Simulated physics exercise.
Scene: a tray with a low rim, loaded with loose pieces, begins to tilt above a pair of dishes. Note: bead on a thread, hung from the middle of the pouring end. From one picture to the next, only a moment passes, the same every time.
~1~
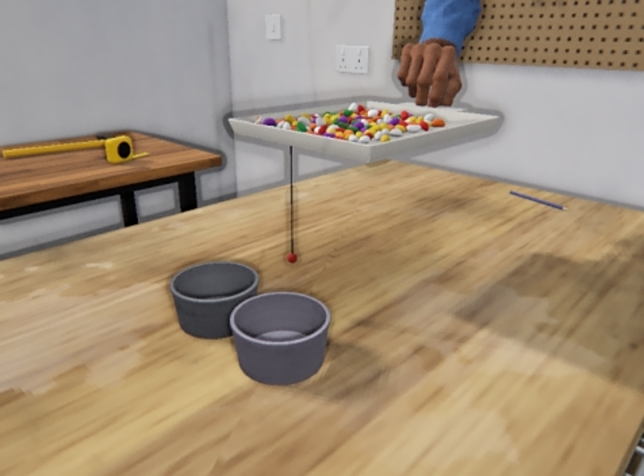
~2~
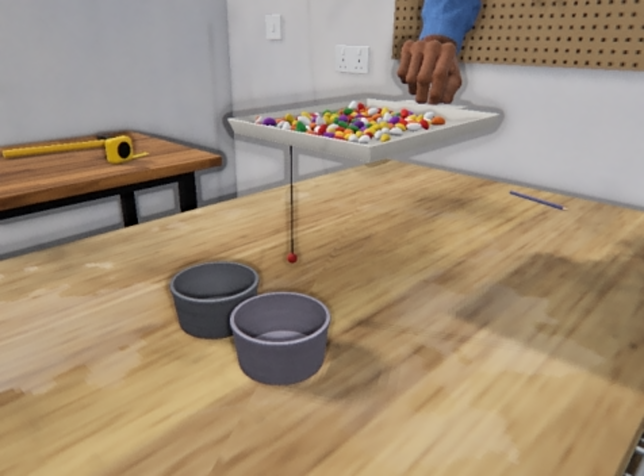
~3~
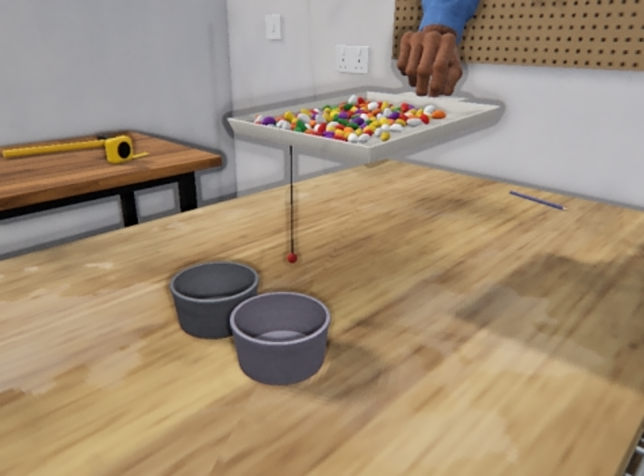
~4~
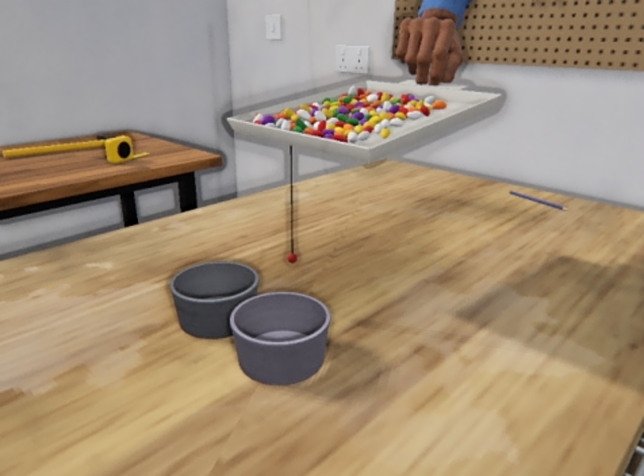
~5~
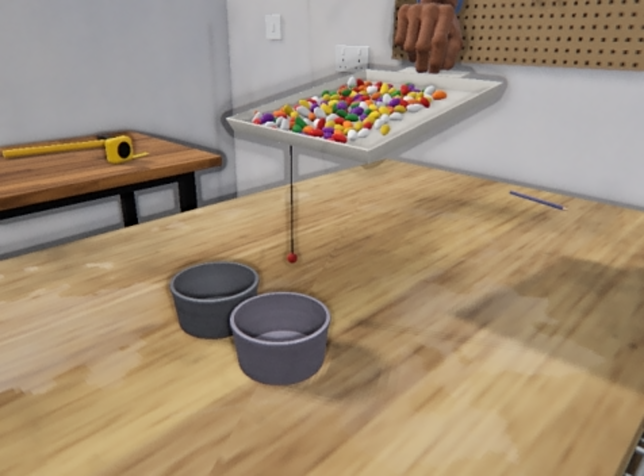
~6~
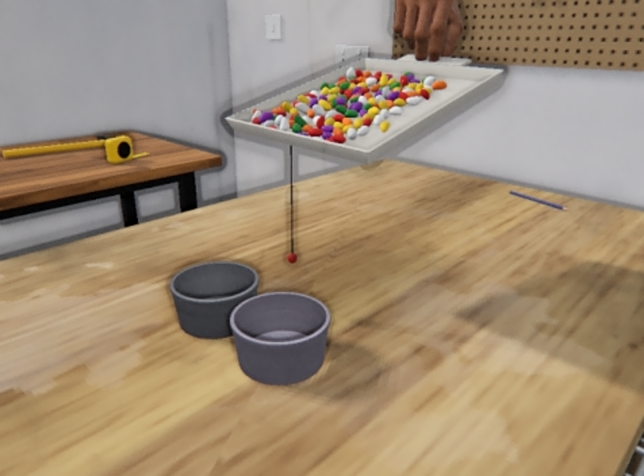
A hand gripped the far side of a shallow tray of colourful jelly beans and gradually raised it, tilting the tray toward two grey dishes while a red bead hung almost still on its thread.
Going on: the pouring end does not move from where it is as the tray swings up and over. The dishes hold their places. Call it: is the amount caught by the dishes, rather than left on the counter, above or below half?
Above half.
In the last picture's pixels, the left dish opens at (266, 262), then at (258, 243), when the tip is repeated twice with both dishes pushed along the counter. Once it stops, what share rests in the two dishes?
In order: 20 percent and 0 percent.
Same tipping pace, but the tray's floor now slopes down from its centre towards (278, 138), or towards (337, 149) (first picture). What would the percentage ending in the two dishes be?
40 and 30 per cent, in that order.
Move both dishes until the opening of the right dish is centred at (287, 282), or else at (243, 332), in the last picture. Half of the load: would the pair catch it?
The first time it's lower than half, the second time lower than half.
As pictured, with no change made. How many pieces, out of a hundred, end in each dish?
The left dish gets close to 30 per cent and the right dish close to 40 per cent.
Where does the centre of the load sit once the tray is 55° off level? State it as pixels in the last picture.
Roughly at (315, 93).
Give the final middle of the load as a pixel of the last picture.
I'd put the middle somewhere around (274, 346).
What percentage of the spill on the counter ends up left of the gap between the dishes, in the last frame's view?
Close to 20 %.
Shortly afterwards, tray tipped steeply; all but a few on the tray; only a few in the air.
Next, tray tipped right over; near half on the tray; a little in the right dish; a little in the left dish; a little outside both; near a quarter in the air.
Some moments later, tray tipped past a quarter turn; near a third in the right dish; near a quarter in the left dish; near a third outside both.
In the end, tray tipped past a quarter turn; near a third in the right dish; near a quarter in the left dish; near a third outside both.
